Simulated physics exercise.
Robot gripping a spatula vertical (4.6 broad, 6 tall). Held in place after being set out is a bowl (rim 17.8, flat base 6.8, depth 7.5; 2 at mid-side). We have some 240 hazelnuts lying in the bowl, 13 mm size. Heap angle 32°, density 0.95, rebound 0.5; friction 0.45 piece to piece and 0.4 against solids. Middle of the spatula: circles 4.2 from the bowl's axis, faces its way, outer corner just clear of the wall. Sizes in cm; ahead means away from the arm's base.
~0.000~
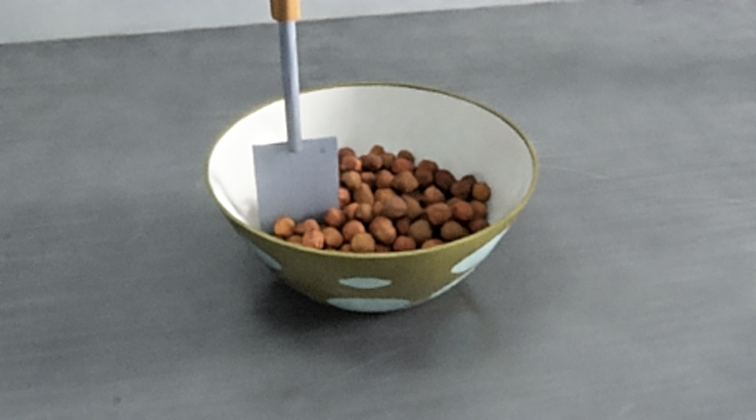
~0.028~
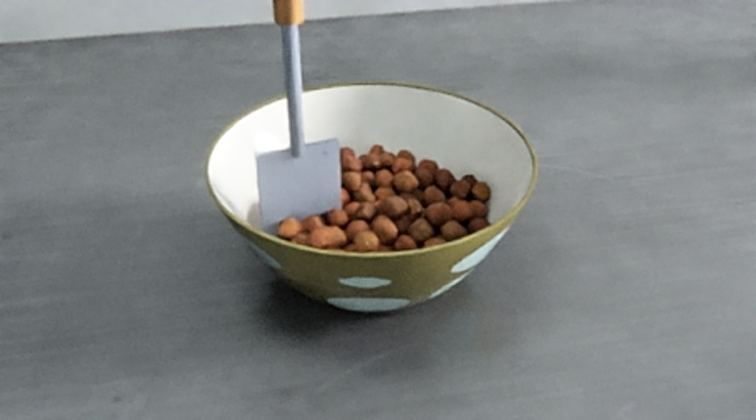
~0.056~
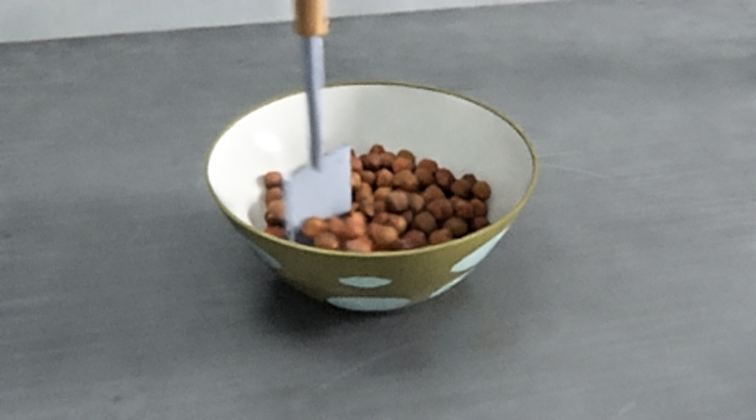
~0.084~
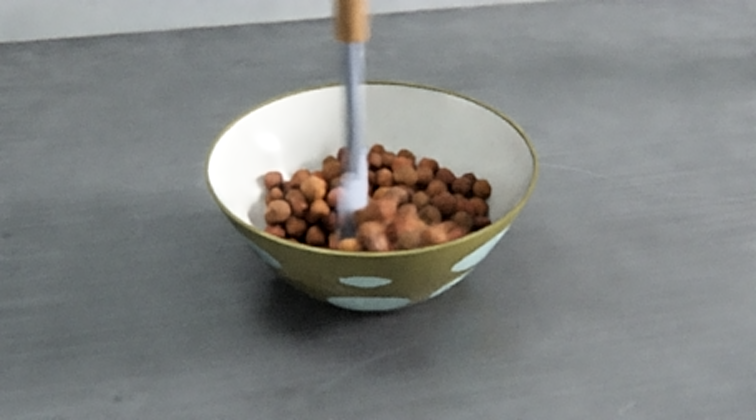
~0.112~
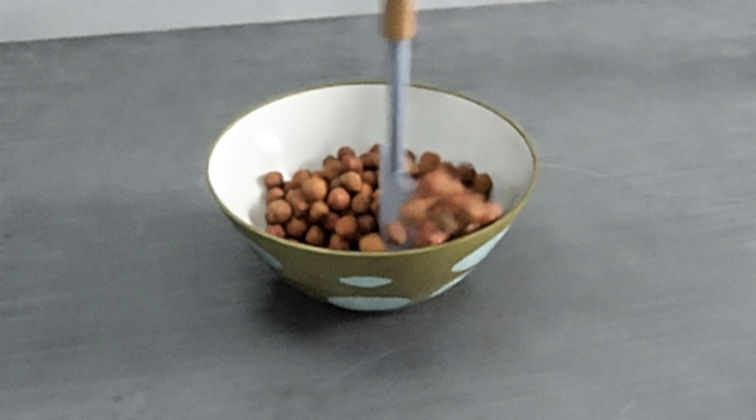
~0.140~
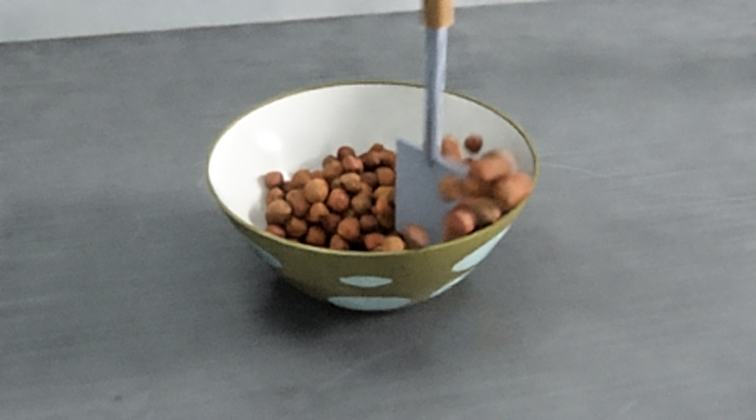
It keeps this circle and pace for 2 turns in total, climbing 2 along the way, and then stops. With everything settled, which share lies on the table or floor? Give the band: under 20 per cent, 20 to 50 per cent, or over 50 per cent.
Band: 20 to 50 per cent.
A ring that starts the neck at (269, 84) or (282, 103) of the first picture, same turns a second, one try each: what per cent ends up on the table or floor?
Roughly 0 and 15 per cent.
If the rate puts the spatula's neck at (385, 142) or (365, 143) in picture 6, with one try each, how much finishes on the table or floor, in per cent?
About 20 per cent, then about 10 per cent.
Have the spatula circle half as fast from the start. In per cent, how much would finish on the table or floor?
5 per cent.
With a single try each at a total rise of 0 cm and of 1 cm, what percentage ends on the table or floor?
45 % and 40 %.
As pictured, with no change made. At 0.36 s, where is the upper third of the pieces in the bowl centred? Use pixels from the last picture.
The upper third is centred close to (273, 194).
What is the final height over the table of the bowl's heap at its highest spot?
About 5.5 cm.
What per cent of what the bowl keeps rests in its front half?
About 55 per cent.
After 0.36 s, 355° round, highest piece 11 above the table; 191 in the bowl, 17 on the table or floor, 34 in flight or on the tool.
After 0.58 s, 224° round, highest piece 11 above the table; 167 in the bowl, 67 on the table or floor, 8 in flight or on the tool.
After 0.89 s, 0° round, highest piece 5 above the table; 167 in the bowl, 75 on the table or floor.
After 1.59 s, 0° round, highest piece 5 above the table; 167 in the bowl, 75 on the table or floor.
In the end, 167 in the bowl, 75 on the table or floor. That is 31 % on the table or floor.
